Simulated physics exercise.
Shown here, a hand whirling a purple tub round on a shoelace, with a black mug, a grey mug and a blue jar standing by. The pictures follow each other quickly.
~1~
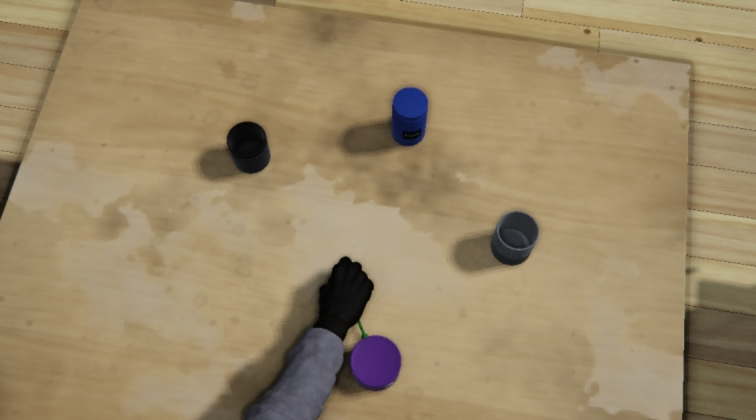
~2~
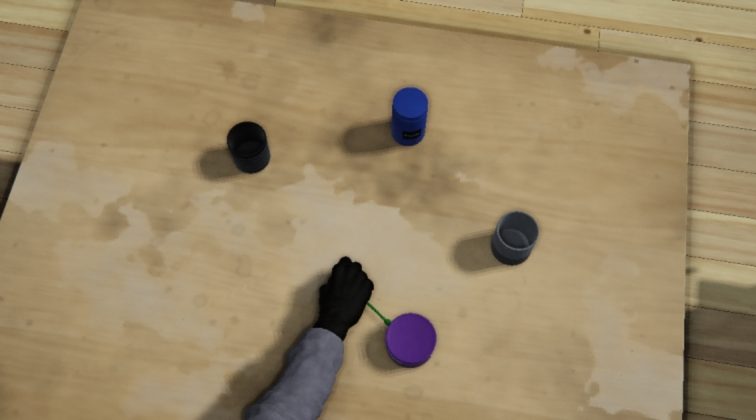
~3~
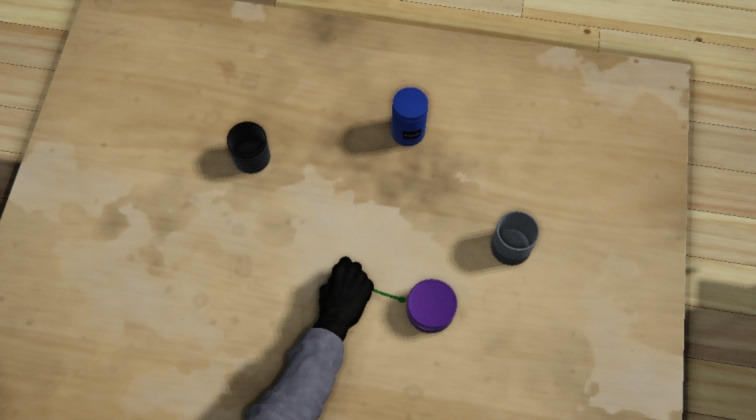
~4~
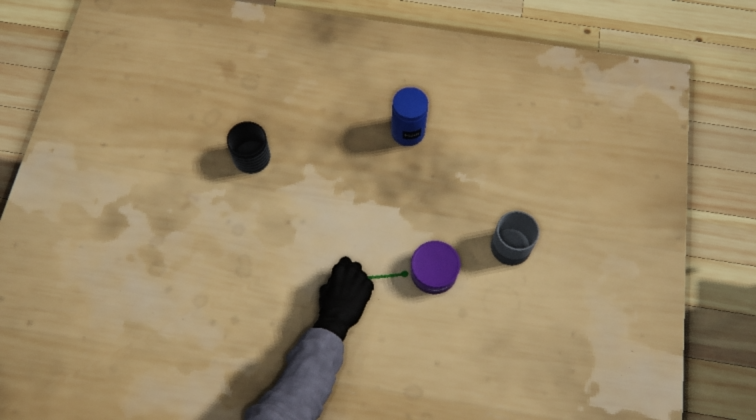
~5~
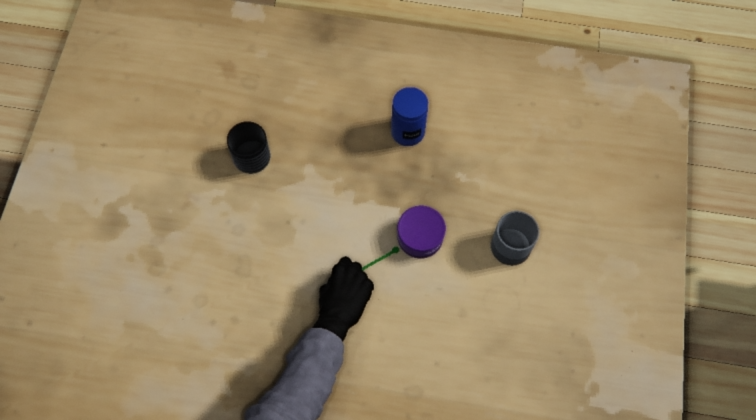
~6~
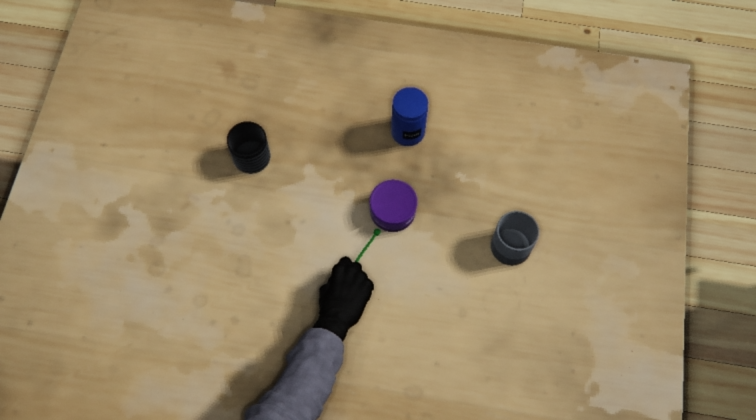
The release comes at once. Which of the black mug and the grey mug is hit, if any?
In the end the black mug takes the knock and the grey mug stays untouched.
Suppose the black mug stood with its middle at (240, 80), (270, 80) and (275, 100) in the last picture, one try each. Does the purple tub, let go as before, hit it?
First try: It stays untouched; second try: It remains clear; third try: It remains clear.
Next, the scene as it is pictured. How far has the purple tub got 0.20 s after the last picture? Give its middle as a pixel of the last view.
At about (284, 156).
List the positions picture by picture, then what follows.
Purple tub (376, 361); black mug (246, 139); grey mug (518, 230); blue jar (411, 102), in the first frame.
Purple tub (411, 337), in the second frame.
Purple tub (433, 303), in the third frame.
Purple tub (436, 264), in the fourth frame.
Purple tub (422, 228), in the fifth frame.
Purple tub (394, 201); black mug (246, 139); grey mug (518, 230); blue jar (411, 102); going round anticlockwise, in the sixth frame.
Then, 0.08 s after the last picture, tub near (326, 177).
Then, 0.20 s after the last picture, tub near (284, 156); black mug pushed aside.
At rest, tub near (282, 155); black mug pushed aside. The black mug is struck and the grey mug remains clear.
